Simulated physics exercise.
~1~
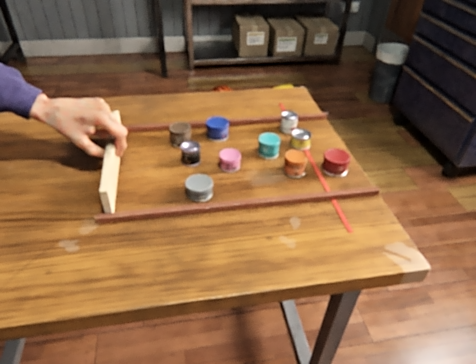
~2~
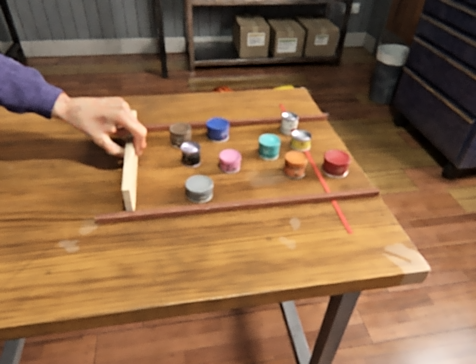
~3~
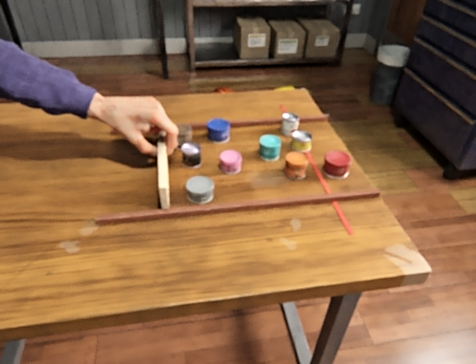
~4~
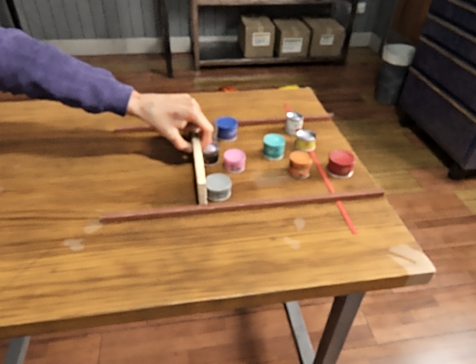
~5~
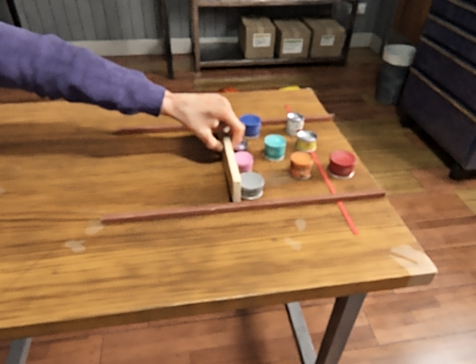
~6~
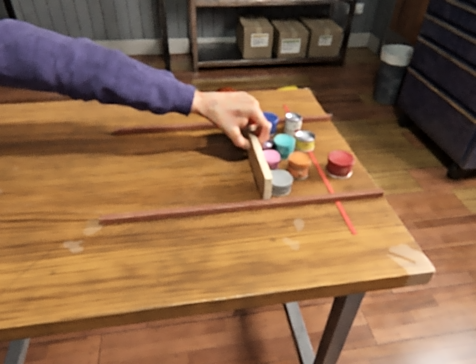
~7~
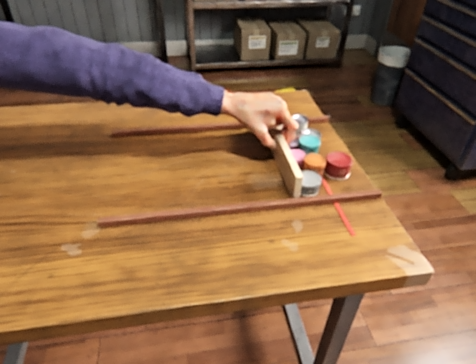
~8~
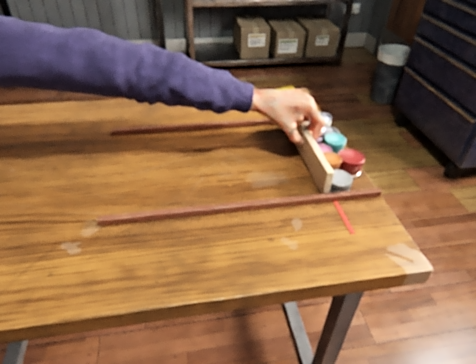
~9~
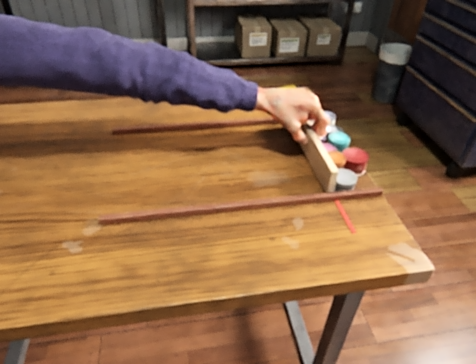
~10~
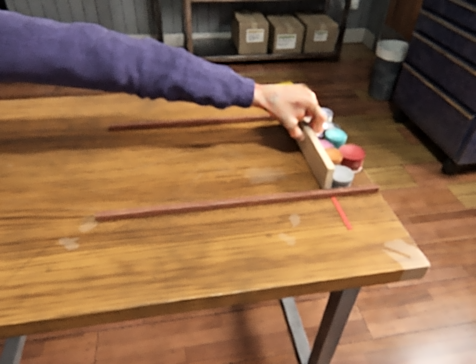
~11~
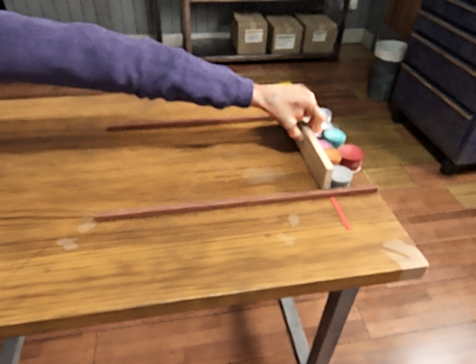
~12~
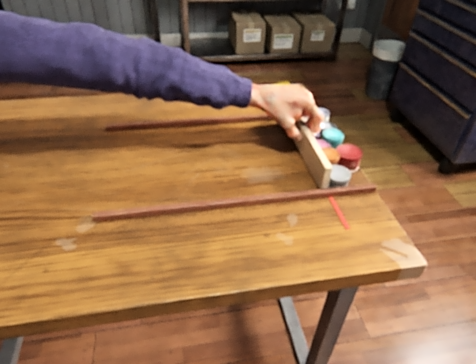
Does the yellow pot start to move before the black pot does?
No, the black pot is pushed along first, while the yellow pot stays still until the board has nearly finished its sweep.
